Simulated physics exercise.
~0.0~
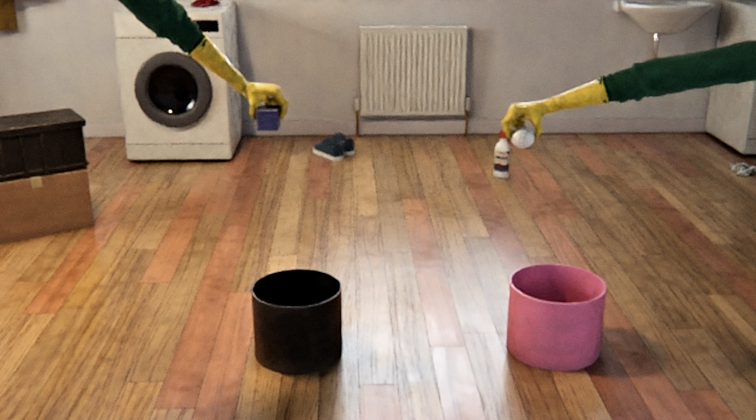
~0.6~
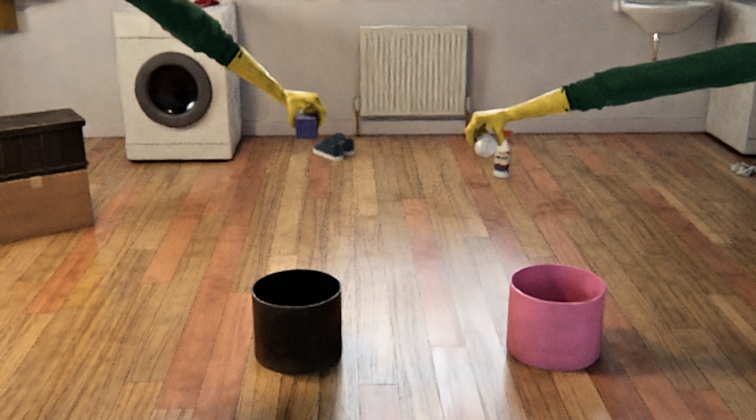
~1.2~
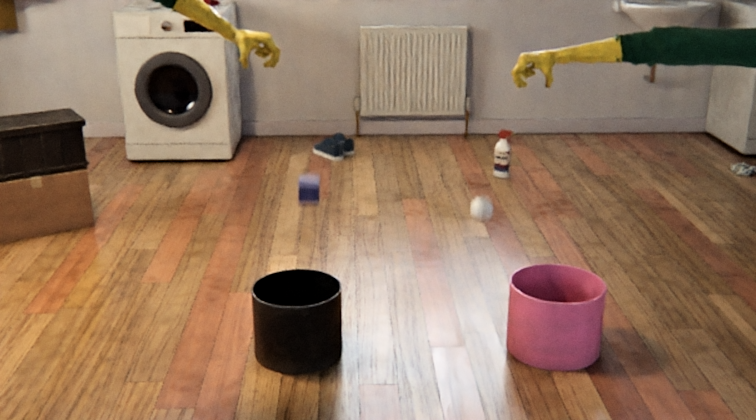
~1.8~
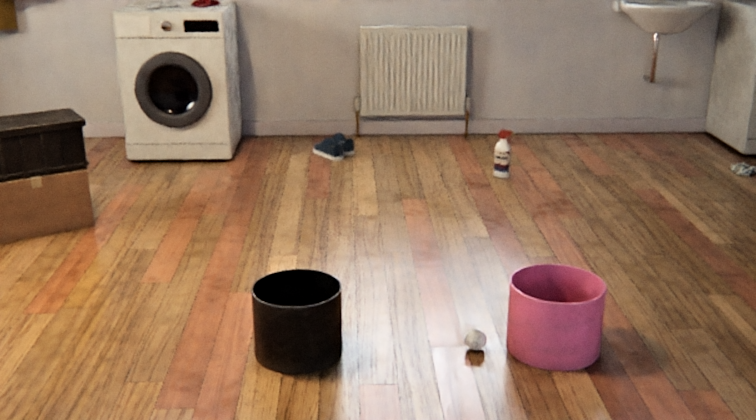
Blue block and white ball released by two yellow-gloved hands, the block dropping into a black bin, the ball missing a pink one.
